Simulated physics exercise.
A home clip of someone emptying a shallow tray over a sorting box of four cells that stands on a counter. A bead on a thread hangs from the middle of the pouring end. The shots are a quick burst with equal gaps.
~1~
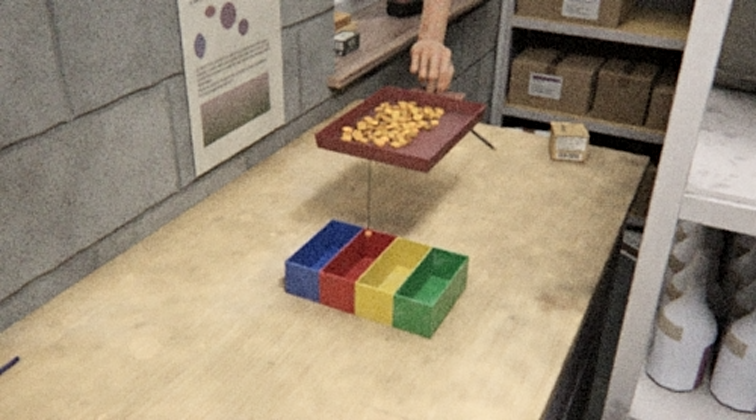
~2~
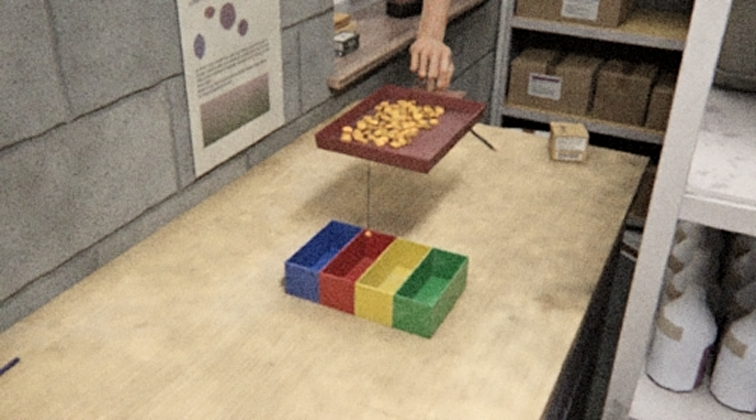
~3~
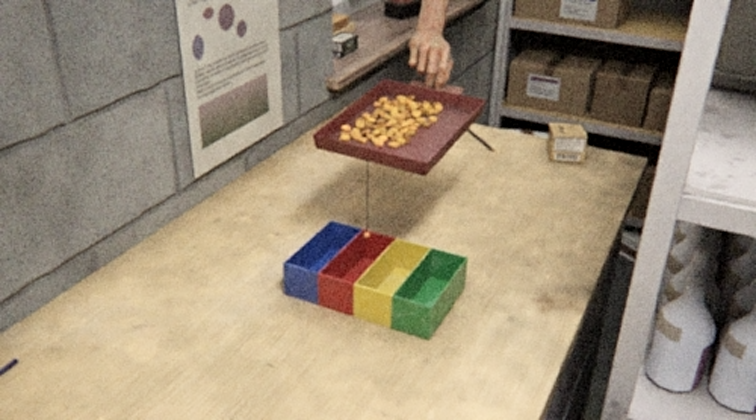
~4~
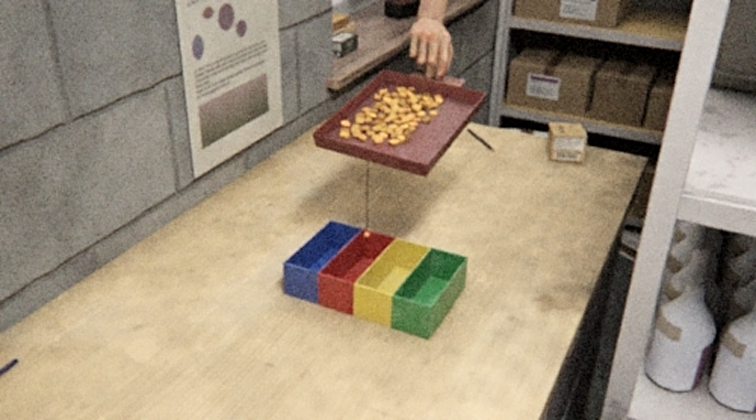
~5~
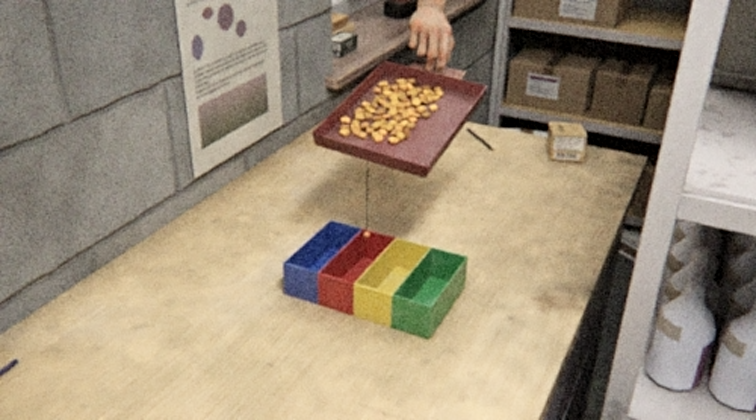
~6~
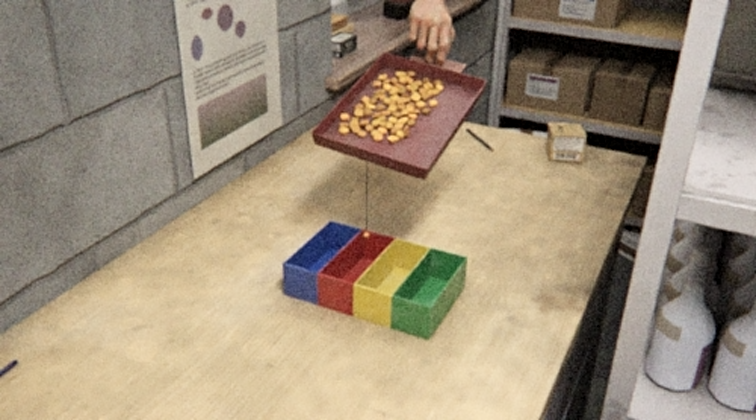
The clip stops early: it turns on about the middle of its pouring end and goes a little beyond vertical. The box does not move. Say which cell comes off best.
The yellow one ends fullest.
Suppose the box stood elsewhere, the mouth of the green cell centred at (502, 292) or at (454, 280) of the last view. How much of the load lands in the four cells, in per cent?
First some 90, then 100 per cent.
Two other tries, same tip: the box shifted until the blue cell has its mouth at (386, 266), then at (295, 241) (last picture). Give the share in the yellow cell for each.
Near 0 % and 20 %.
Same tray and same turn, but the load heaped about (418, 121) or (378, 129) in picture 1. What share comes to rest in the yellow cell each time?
In turn 70 and 60 in a hundred.
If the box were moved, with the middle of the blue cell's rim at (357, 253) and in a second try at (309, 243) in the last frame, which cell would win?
First red, then green.
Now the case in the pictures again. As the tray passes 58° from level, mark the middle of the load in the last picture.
Close to (399, 147).
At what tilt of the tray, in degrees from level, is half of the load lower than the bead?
At some 110 degrees.
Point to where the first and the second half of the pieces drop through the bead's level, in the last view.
Early half (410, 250), late half (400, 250).
Shortly afterwards, tray tipped steeply; the whole lot on the tray.
Next, tray tipped right over; the bulk on the tray; a little in the yellow cell; a little in the green cell; only a few in the red cell; only a few falling or outside the box.
Some moments later, tray tipped past a quarter turn; near two thirds in the yellow cell; near a quarter in the green cell; a little in the red cell; only a few falling or outside the box.
In the end, tray tipped past a quarter turn; near two thirds in the yellow cell; near a quarter in the green cell; a little in the red cell; none at all in the blue cell; only a few outside the box.
